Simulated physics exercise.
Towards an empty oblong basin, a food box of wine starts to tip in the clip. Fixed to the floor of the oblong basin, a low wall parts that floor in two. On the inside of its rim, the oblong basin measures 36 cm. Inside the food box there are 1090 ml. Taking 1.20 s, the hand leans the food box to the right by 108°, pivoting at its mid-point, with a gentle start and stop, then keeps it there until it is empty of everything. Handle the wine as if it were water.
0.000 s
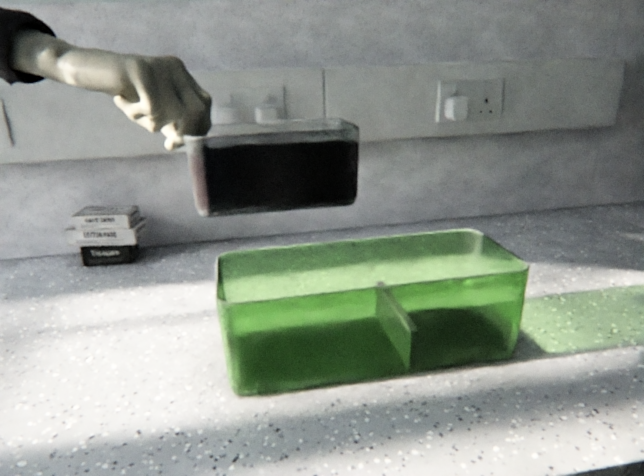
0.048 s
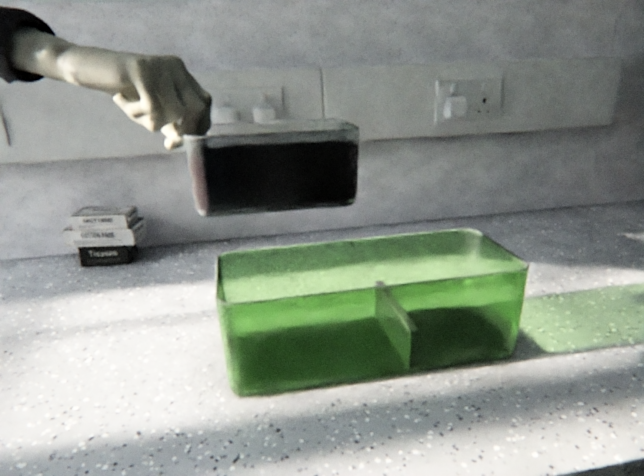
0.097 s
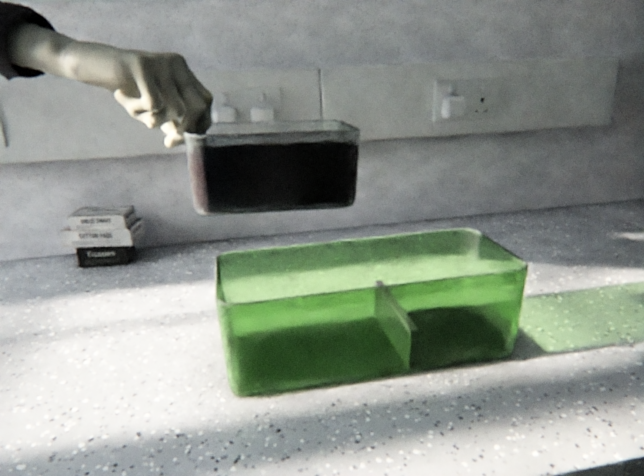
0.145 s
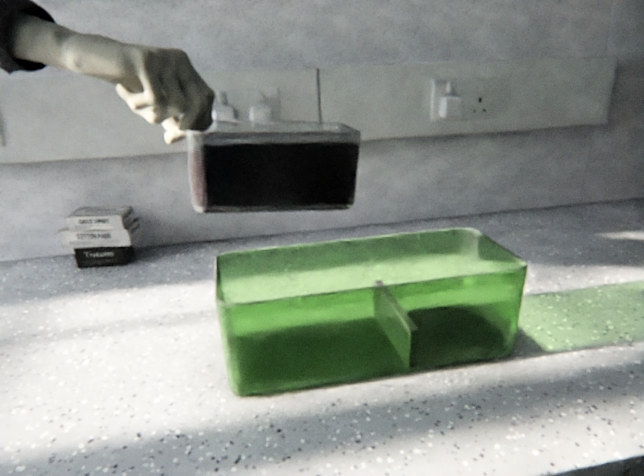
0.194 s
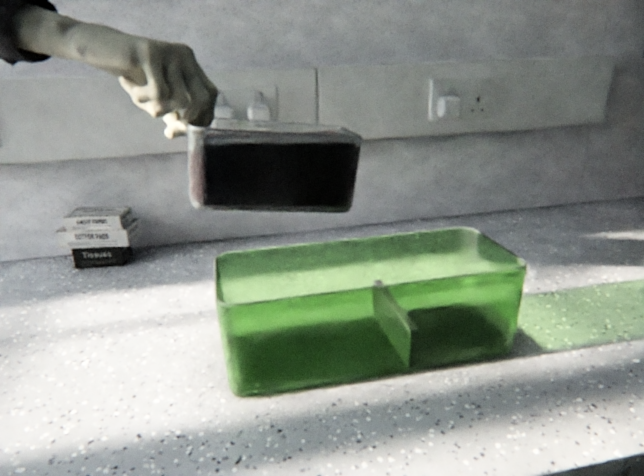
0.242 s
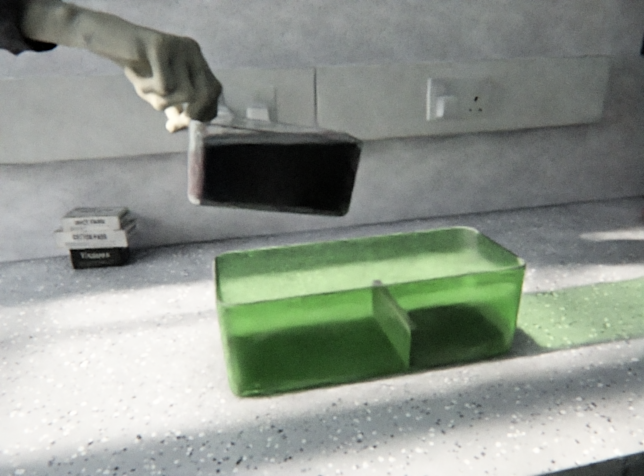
A hand held a clear container of dark liquid above an empty green basin with a low divider on a speckled counter, then slowly tilted the container slightly to the right.
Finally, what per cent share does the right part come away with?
Roughly 60 per cent.
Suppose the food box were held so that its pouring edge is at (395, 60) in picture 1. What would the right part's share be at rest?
Then I'd expect something near 65 per cent.
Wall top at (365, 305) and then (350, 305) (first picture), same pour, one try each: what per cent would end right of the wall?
Try 1: 75 %; try 2: 80 %.
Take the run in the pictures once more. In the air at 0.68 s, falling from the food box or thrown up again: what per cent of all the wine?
Near 34 per cent of it all.
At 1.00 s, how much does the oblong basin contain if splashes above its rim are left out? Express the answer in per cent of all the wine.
Roughly 84 percent of it.
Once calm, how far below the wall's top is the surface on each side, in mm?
I'd say some 42 mm on the left and some 20 mm on the right.
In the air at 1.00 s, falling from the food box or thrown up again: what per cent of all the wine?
Near 4 per cent, I'd say.
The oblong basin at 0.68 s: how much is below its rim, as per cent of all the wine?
Estimate - around 20 in a hundred parts.
Then, 0.68 s in, the tilt is 65° and 46 per cent is still to pour, 2 is left of the wall and 17 right of it.
Then, 1.00 s in, the tilt is 101° and 8 per cent is still to pour, 23 is left of the wall and 60 right of it.
Then, 1.34 s in, the tilt is 108° and 0 per cent is still to pour, 34 is left of the wall and 60 right of it.
Then, 1.70 s in, the tilt is 108° and 0 per cent is still to pour, 35 is left of the wall and 60 right of it.
Finally, 35 per cent lies left of the wall, 60 right of it and 5 outside.
